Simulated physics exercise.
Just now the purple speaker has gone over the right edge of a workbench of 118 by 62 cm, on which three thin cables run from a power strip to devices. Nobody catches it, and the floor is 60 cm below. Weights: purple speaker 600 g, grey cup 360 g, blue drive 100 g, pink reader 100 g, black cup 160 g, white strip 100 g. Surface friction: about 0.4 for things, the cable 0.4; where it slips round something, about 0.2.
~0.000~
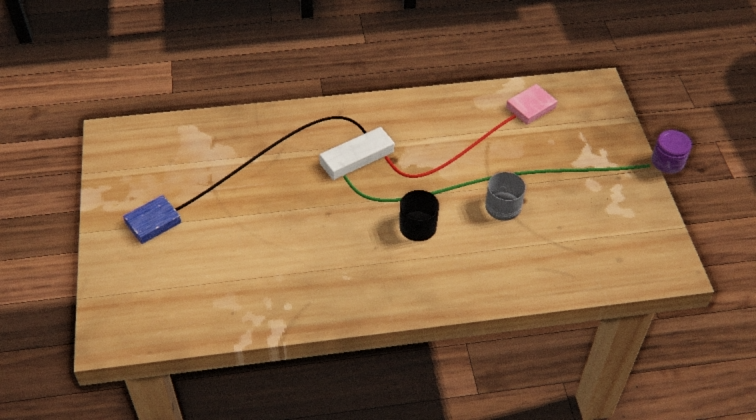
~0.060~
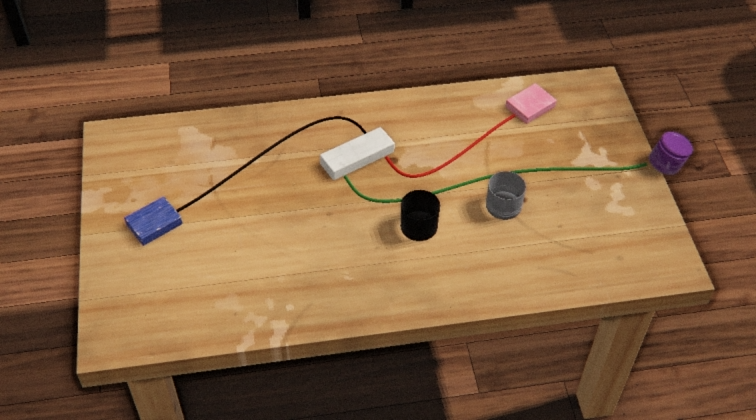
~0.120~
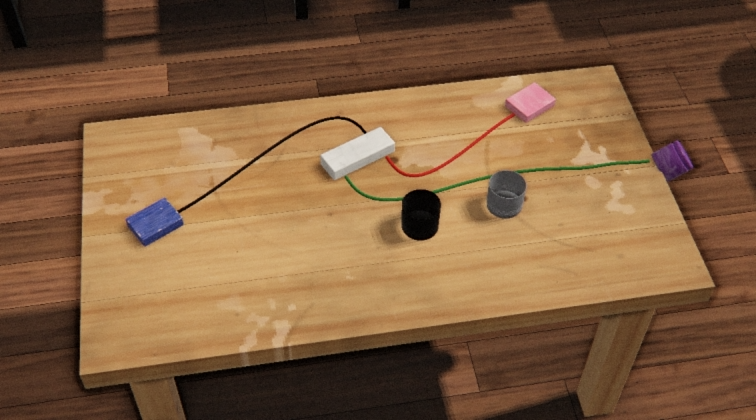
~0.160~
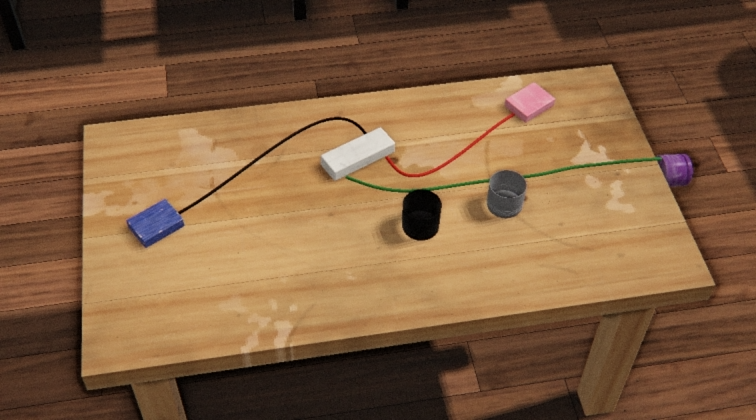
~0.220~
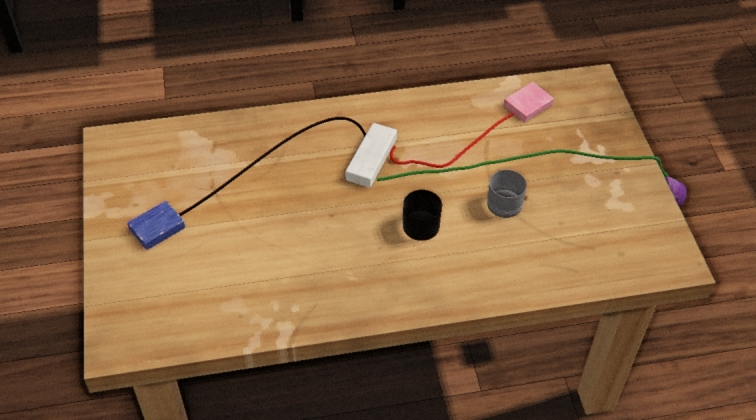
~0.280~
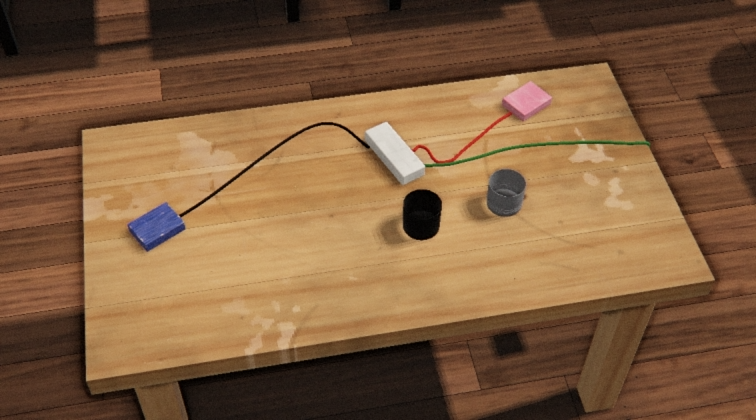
A pale wooden workbench stands on a dark plank floor, seen from above at an angle by a still camera. Black, red and green cables link a white power strip to a blue drive at left, a pink reader and a purple speaker at right, behind black and grey cups. The speaker drops over the right edge, pulling the green cable taut and swivelling the strip rightward.
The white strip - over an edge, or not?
Over an edge.
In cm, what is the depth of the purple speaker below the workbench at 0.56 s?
Some 55 cm.
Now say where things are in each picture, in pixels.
In the first picture, white strip (357, 148); green cable runs through (363, 195) (551, 171) (612, 169).
In the second picture, purple speaker (674, 143); green cable runs through (362, 196) (610, 169).
In the third picture, purple speaker (672, 161); green cable runs through (365, 195) (612, 164).
In the fourth picture, purple speaker (672, 171); green cable runs through (624, 162).
In the fifth picture, white strip (372, 150); purple speaker (665, 192); green cable runs through (533, 155) (653, 158).
In the sixth picture, white strip (395, 148); green cable runs through (451, 164) (507, 149) (573, 143) (633, 143).
By 0.6 s, the strip's end of the green cable at (633, 181); white strip 52 cm off its start, blue drive 44 cm off its start, purple speaker over the edge.
By 0.8 s, the strip has left the top; white strip over the edge, blue drive 86 cm off its start, purple speaker over the edge.
By 1.1 s, the strip has left the top; white strip over the edge, blue drive 103 cm off its start at (647, 144), pink reader 23 cm off its start at (631, 124).
By 1.4 s, the strip has left the top; white strip over the edge, blue drive over the edge, pink reader over the edge.
By 2.6 s, the strip has left the top; white strip over the edge, blue drive over the edge, pink reader over the edge, purple speaker over the edge.
